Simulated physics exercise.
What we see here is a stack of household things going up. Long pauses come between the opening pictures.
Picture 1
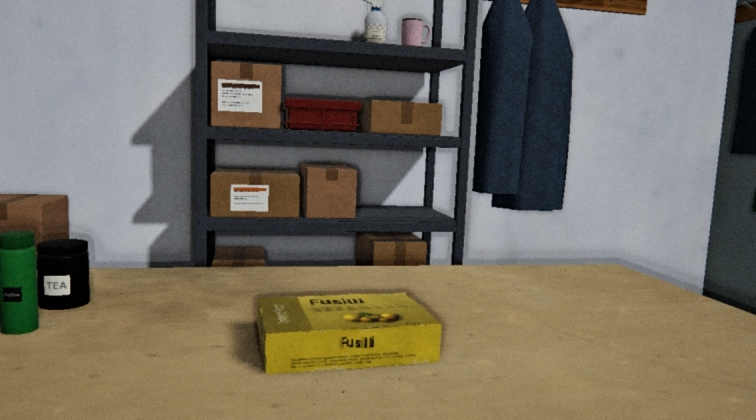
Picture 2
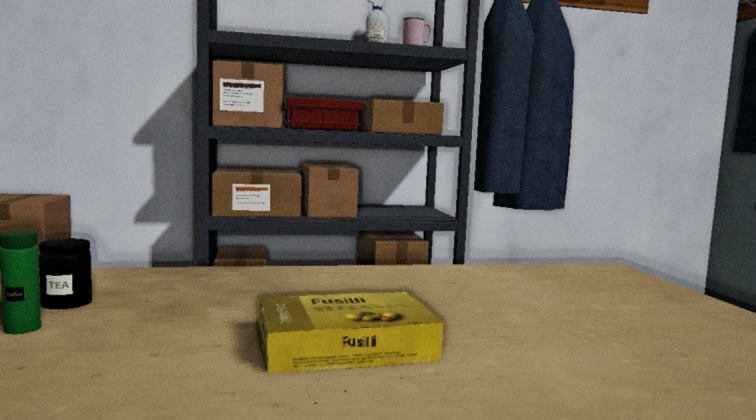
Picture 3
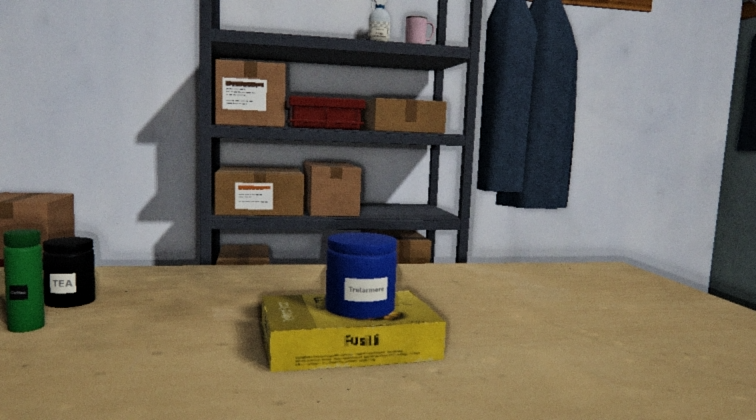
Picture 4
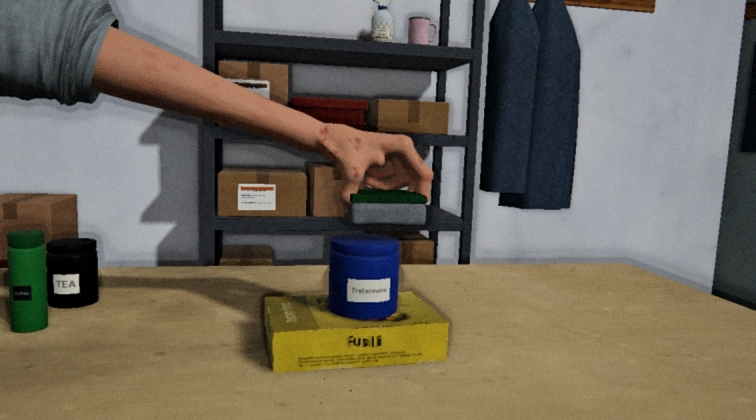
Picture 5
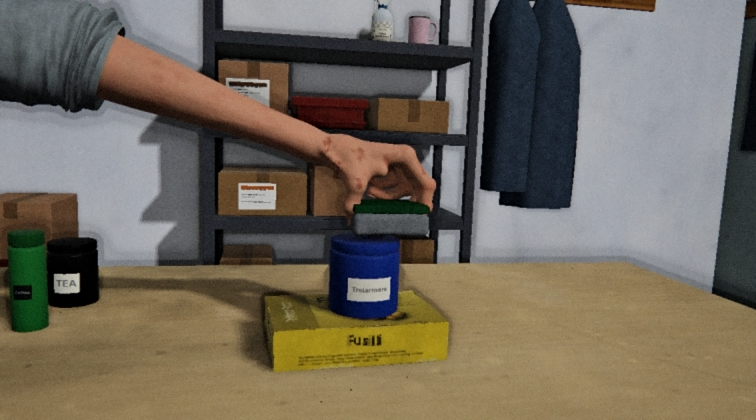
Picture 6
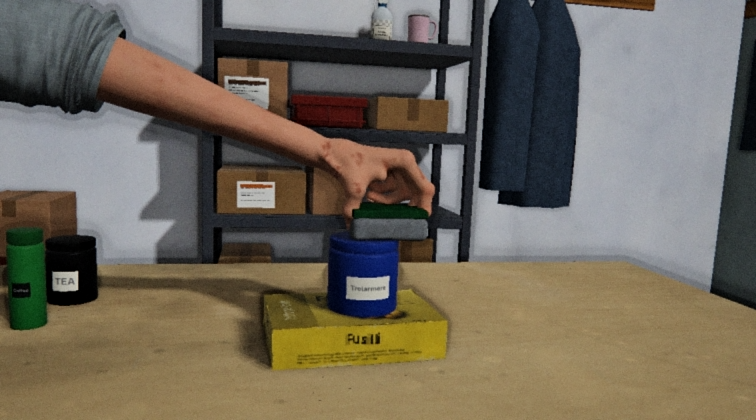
On a wooden table before a shelf of boxes, a yellow packet lies beside green and black jars; a blue container appears on it, then a hand from the left lowers a grey and green sponge onto the container.
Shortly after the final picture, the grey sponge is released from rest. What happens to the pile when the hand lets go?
The pile stays balanced.
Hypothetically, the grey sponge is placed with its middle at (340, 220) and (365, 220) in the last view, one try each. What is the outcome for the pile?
First try: It keeps its balance; second try: It holds.
Then, 0.30 s past the last view, nothing moves.
Then, 0.70 s past the last view, grey sponge resting near (386, 223).
Finally, all 5 still in place. Final places as the last picture's camera would see them, grey sponge near (386, 223). The pile holds.
